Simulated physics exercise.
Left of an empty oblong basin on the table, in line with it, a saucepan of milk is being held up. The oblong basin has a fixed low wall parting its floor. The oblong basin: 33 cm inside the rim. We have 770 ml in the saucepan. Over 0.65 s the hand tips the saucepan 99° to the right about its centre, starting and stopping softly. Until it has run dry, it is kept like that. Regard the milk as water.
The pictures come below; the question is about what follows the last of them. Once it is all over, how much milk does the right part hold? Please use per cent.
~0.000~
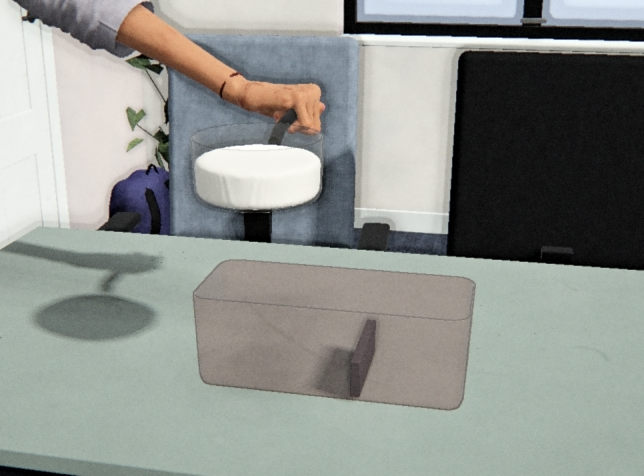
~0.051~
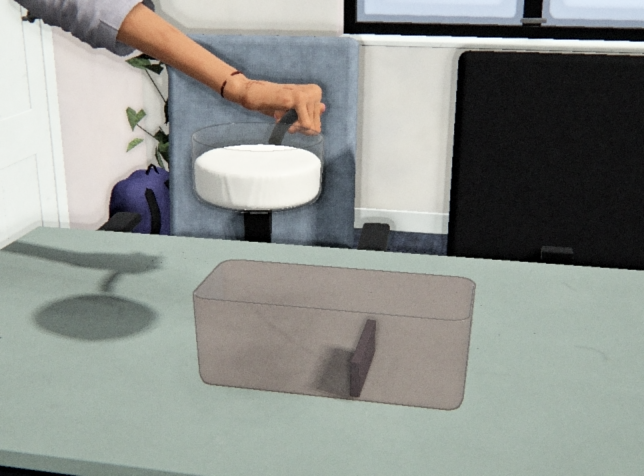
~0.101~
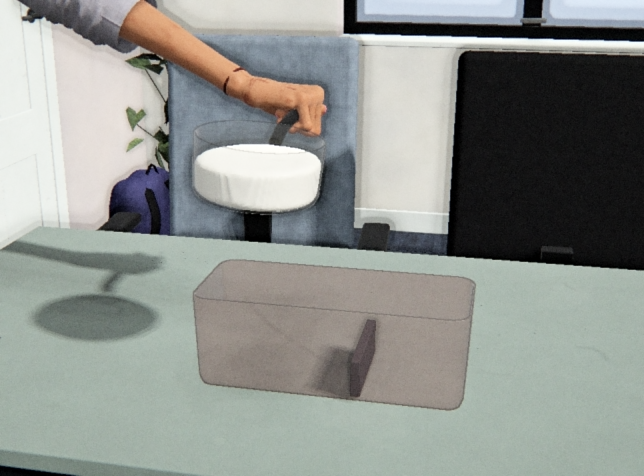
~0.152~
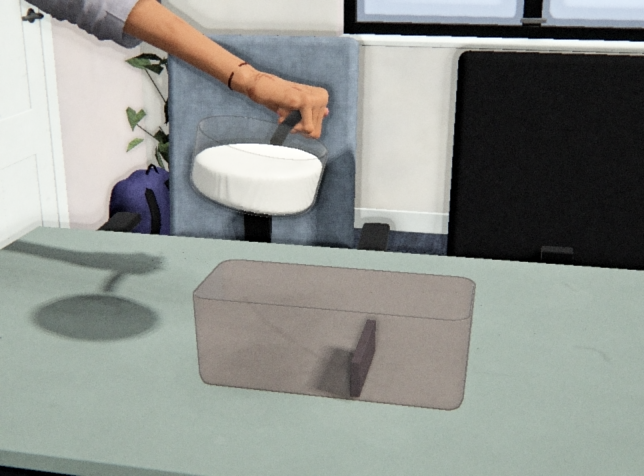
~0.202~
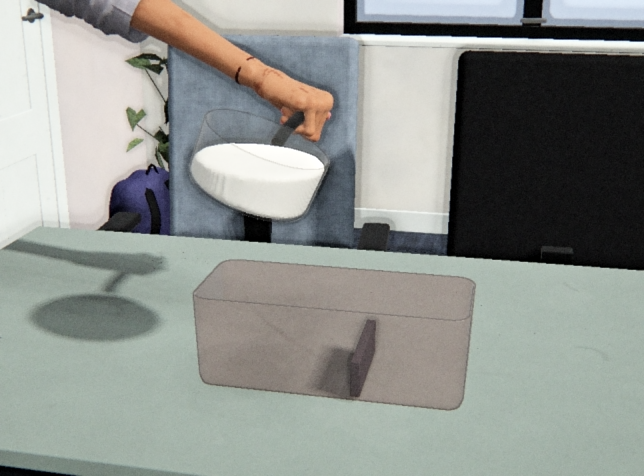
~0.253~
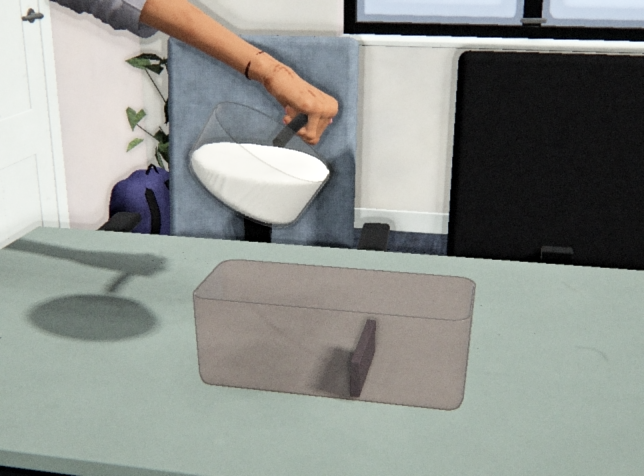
The right part holds about 34 per cent.
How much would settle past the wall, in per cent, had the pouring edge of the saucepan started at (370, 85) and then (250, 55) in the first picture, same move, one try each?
The first try gives 80 percent and the second 15 percent.
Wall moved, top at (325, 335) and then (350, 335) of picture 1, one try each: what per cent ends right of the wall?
90 per cent first, 55 per cent second.
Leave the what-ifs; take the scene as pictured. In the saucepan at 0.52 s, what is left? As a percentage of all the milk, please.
Around 30 percent.
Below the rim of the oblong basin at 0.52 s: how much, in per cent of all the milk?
22 %, give or take.
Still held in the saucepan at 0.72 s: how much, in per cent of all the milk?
About 10 per cent.
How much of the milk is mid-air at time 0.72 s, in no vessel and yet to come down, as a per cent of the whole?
About 9 percent.
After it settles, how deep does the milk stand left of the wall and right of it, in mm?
Left 20 mm, right 18 mm.
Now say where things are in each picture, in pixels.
In the first picture, it leans 0°; its right rim is at (321, 141); the milk meets the walls at (200, 155) and (320, 162); the oblong basin's rim runs from (208, 278) to (473, 300); the wall's top is at (364, 341).
In the second picture, it leans 2°; its right rim is at (322, 143); the milk meets the walls at (200, 155) and (319, 163).
In the third picture, it leans 6°; its right rim is at (324, 148); the milk meets the walls at (201, 154) and (321, 164).
In the fourth picture, it leans 13°; its right rim is at (326, 156); the milk meets the walls at (201, 152) and (322, 165).
In the fifth picture, it leans 22°; its right rim is at (327, 167); the milk meets the walls at (199, 151) and (324, 167).
In the sixth picture, it leans 33°; its right rim is at (326, 180); the milk meets the walls at (197, 147) and (328, 170); 1 per cent is over the edge.
After 0.52 s the tilt is 90° and 30 per cent is still to pour, 8 is left of the wall and 15 right of it.
After 0.72 s the tilt is 99° and 9 per cent is still to pour, 45 is left of the wall and 37 right of it.
After 0.93 s the tilt is 99° and 2 per cent is still to pour, 58 is left of the wall and 33 right of it.
After 1.15 s the tilt is 99° and 0 per cent is still to pour, 63 is left of the wall and 34 right of it.
In the end 64 per cent lies left of the wall, 34 right of it and 2 outside.
